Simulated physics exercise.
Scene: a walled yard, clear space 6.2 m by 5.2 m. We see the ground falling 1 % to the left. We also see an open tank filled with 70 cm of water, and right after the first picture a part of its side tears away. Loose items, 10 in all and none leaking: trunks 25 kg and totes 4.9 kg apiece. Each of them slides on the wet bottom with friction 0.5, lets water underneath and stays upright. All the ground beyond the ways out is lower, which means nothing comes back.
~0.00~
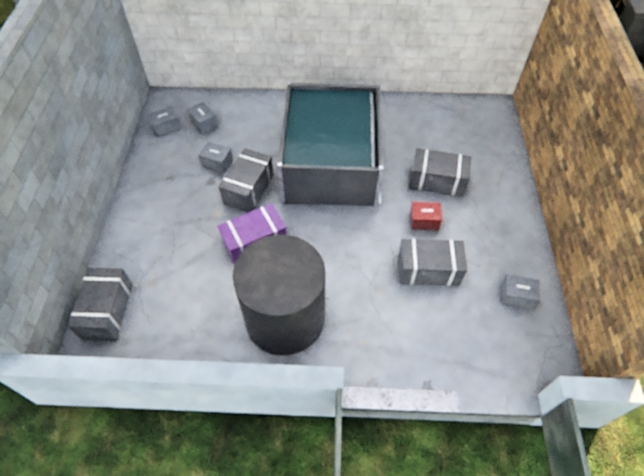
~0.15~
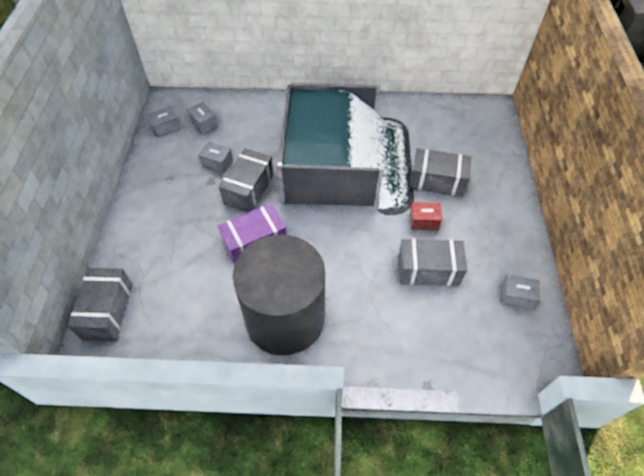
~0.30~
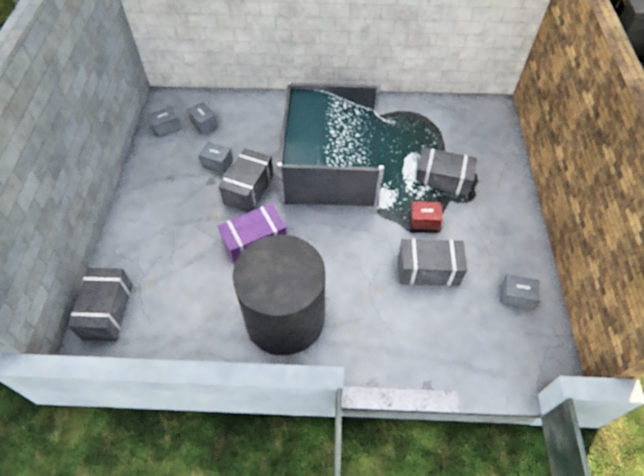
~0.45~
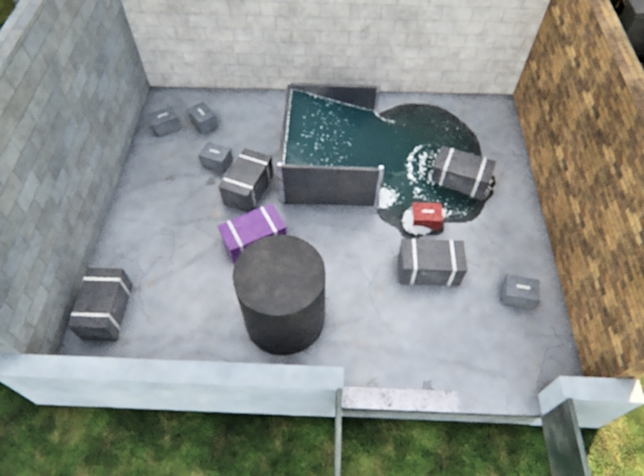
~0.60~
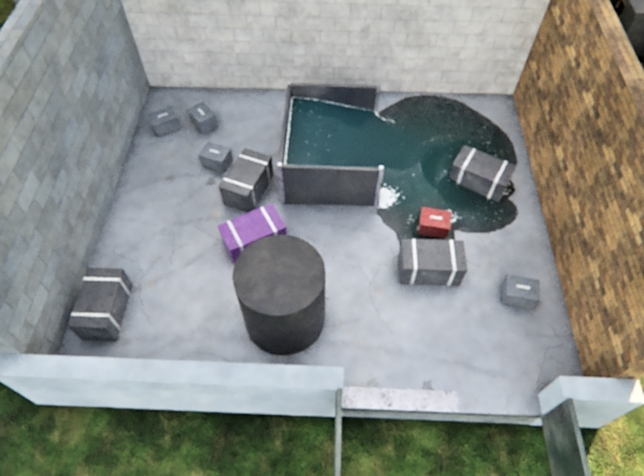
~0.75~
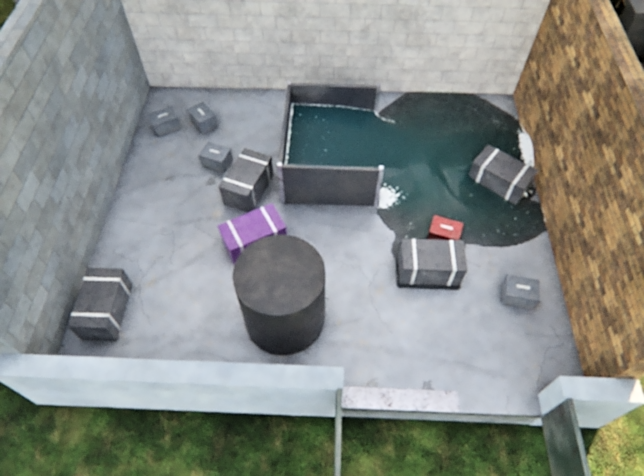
In a walled yard scattered with trunks and boxes, the right side of an open tank gave way and water spread across the floor, pushing a dark trunk rightward and nudging a small red box.
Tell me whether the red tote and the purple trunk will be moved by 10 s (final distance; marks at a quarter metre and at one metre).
Final positions: The red tote lands far from its start, the purple trunk stays near its start.
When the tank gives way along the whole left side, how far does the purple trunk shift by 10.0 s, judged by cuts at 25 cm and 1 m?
Result: The purple trunk is pushed partway.
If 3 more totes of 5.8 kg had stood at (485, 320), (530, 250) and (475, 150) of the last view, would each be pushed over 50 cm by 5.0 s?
Lab note - in order: Above threshold / above threshold / above threshold.
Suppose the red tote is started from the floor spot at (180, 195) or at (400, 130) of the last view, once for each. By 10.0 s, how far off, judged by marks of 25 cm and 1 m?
Spot one - it barely budges; spot two - it is swept away.
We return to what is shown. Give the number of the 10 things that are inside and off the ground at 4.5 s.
At that point I count 1.
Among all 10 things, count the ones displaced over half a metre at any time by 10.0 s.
The total is 6.
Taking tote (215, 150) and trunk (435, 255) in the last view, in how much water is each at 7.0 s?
Around 1 cm and 4 cm.
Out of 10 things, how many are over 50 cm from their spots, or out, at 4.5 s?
By that point, 4.
After 2.0 s the red tote is near (538, 291), 1.7 m from its start, afloat; the purple trunk is near (252, 226), 0.0 m from its start, aground; 0 of 10 are out; 2 afloat.
After 4.5 s the red tote has gone out; the purple trunk is near (252, 226), 0.0 m from its start, aground; 2 of 10 are out; 1 afloat.
After 7.0 s the red tote has gone out; the purple trunk is near (252, 226), 0.0 m from its start, aground; 2 of 10 are out; 0 afloat.
After 10.0 s the red tote has gone out; the purple trunk is near (252, 226), 0.0 m from its start, aground; 2 of 10 are out; 1 afloat.
